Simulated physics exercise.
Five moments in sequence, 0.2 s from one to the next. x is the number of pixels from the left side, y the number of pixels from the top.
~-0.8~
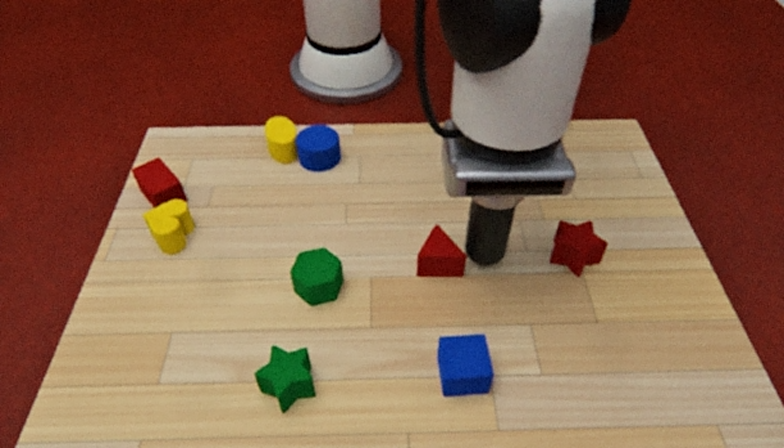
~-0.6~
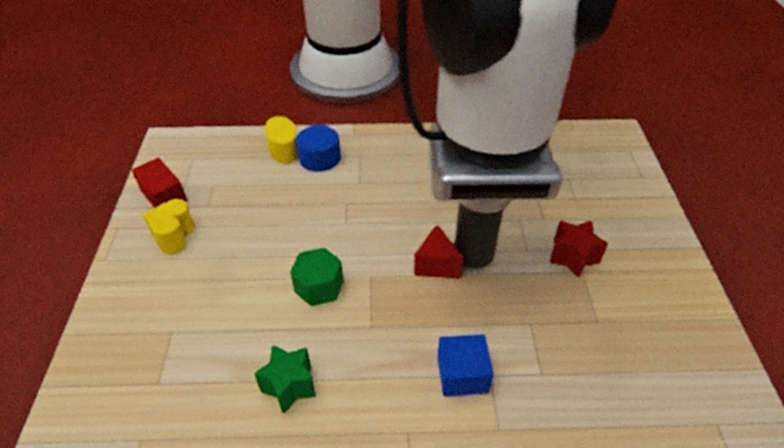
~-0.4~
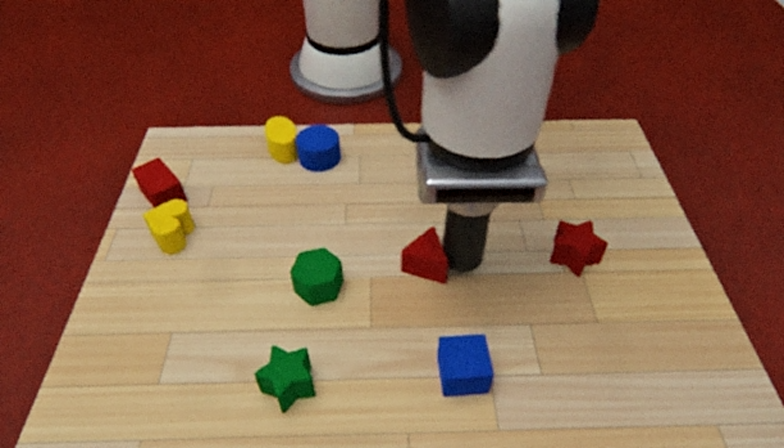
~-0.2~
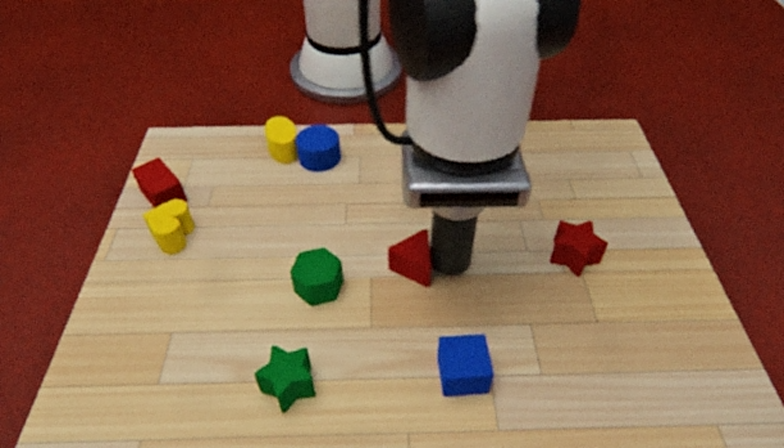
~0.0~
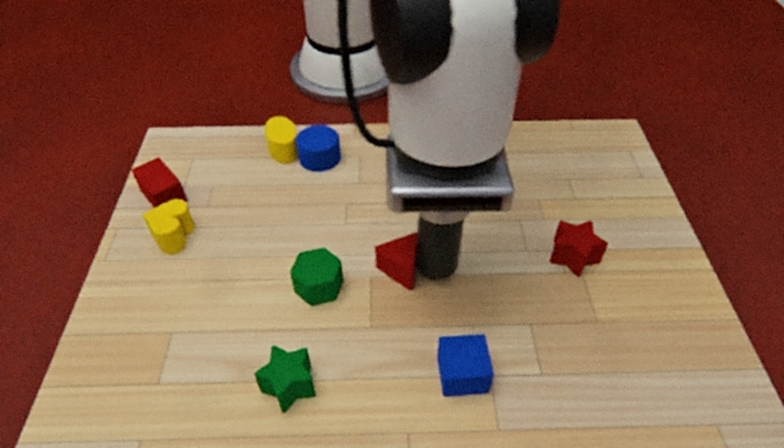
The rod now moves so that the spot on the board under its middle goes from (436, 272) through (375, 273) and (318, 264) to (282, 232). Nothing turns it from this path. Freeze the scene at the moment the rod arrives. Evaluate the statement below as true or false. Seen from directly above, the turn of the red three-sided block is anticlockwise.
That is true.
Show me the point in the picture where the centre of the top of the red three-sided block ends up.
That would be at about pixel (252, 234).
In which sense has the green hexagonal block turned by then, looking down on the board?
It spins against the clock.
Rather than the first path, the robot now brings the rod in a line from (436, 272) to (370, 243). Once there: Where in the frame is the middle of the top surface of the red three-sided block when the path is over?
In the picture, that point is around (336, 235).
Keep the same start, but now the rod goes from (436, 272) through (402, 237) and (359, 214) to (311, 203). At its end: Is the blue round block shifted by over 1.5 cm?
Final answer: No.
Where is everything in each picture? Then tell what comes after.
In the first picture, rod's lower end at (485, 250); green hexagonal block at (316, 266); red three-sided block at (440, 245).
In the second picture, rod at (474, 253); blocks still.
In the third picture, rod at (462, 256); red three-sided block at (428, 246).
In the fourth picture, rod at (450, 259); red three-sided block at (415, 247).
In the fifth picture, rod at (437, 263); green hexagonal block at (316, 266); red three-sided block at (402, 249).
What follows on the original path. One third of the way, rod at (374, 265); green hexagonal block at (307, 269); red three-sided block at (338, 248).
Two thirds of the way, rod at (315, 255); green hexagonal block at (283, 278), turned 20° anticlockwise; red three-sided block at (277, 240), turned 15° anticlockwise.
At the end, rod at (280, 223); green hexagonal block at (283, 278), turned 20° anticlockwise; red three-sided block at (252, 234), turned 45° anticlockwise.
